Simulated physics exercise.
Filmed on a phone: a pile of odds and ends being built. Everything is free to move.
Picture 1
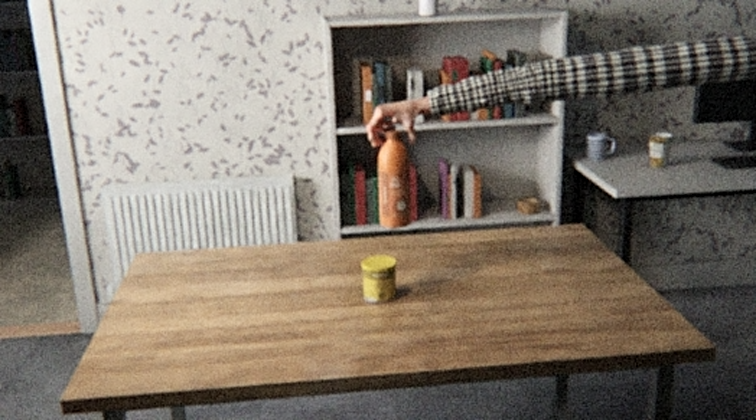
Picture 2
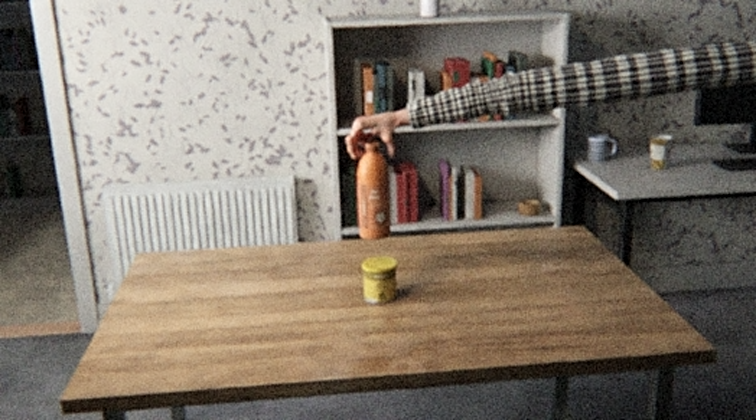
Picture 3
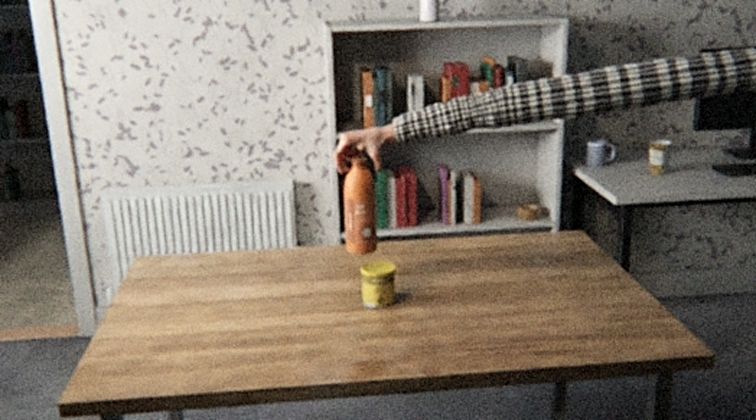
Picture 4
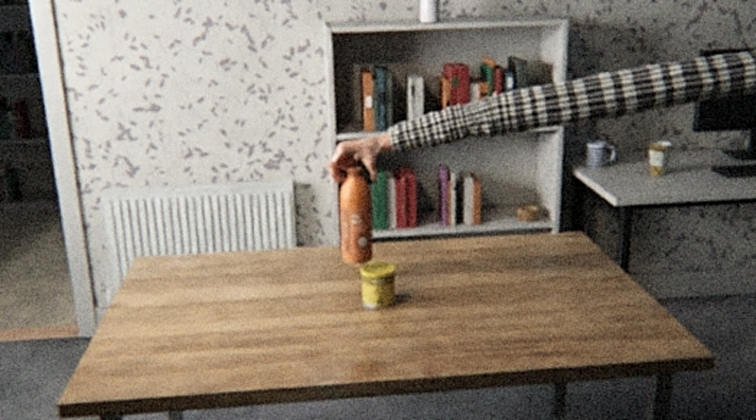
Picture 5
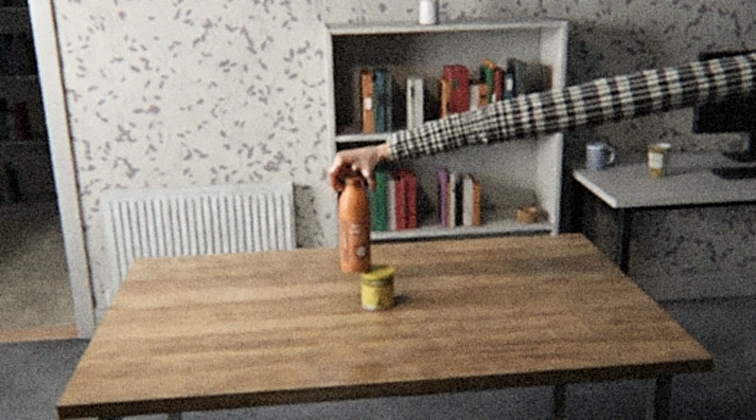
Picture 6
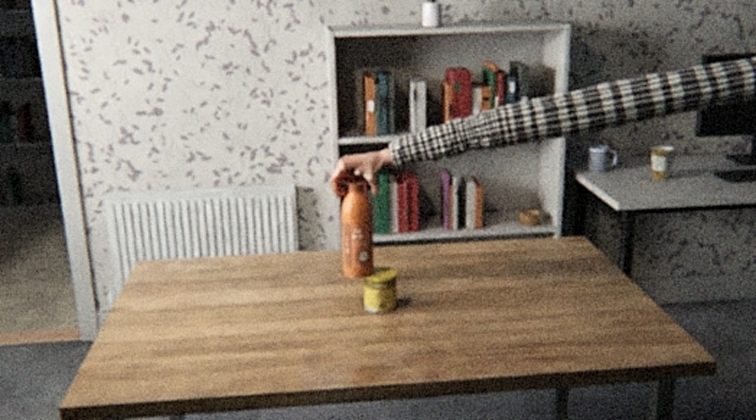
On a wooden table, a hand lowers an orange bottle leftward behind a yellow pot.
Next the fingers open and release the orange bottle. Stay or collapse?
As it turns out, it comes apart.
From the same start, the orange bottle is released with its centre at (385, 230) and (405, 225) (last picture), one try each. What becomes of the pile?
In the first case it holds; in the second case it gives way.
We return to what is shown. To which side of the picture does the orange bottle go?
To the left.
Then, 0.30 s later than the last frame, orange bottle tilted by 19° near (343, 234).
Then, 0.40 s later than the last frame, orange bottle now fallen.
Then, 0.50 s later than the last frame, things are still on the move.
When it is over, fallen, orange bottle; yellow pot as before. End places, in pixels of the last picture, orange bottle near (303, 297). The pile gives way.
